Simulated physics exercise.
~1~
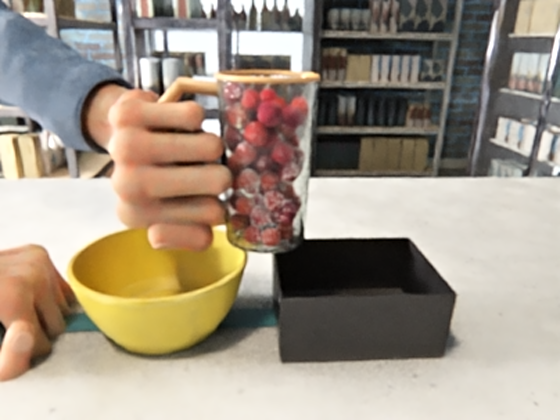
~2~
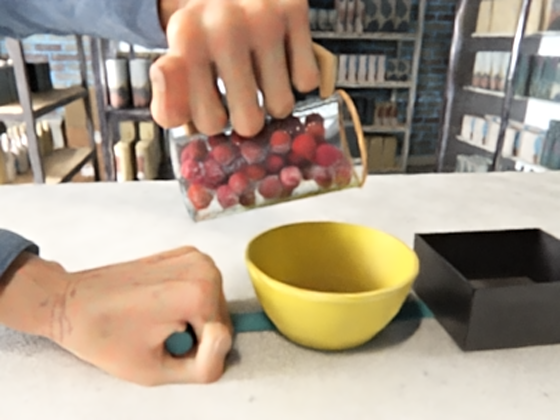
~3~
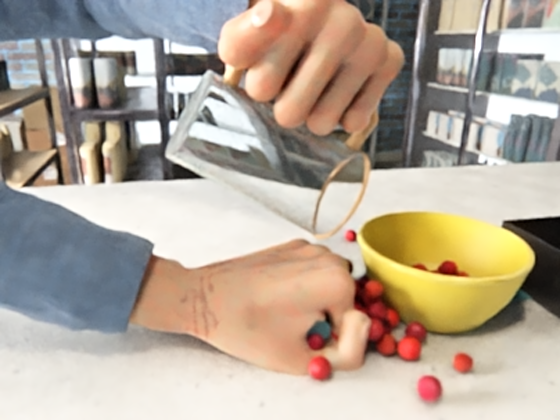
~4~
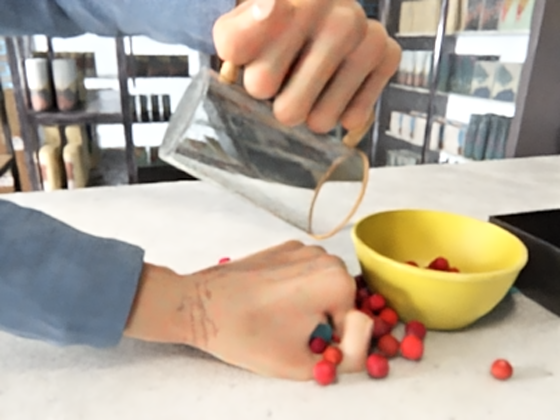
On a pale tabletop before shelves, a hand tips a glass cup of red berries, most spilling beside a sliding yellow bowl.
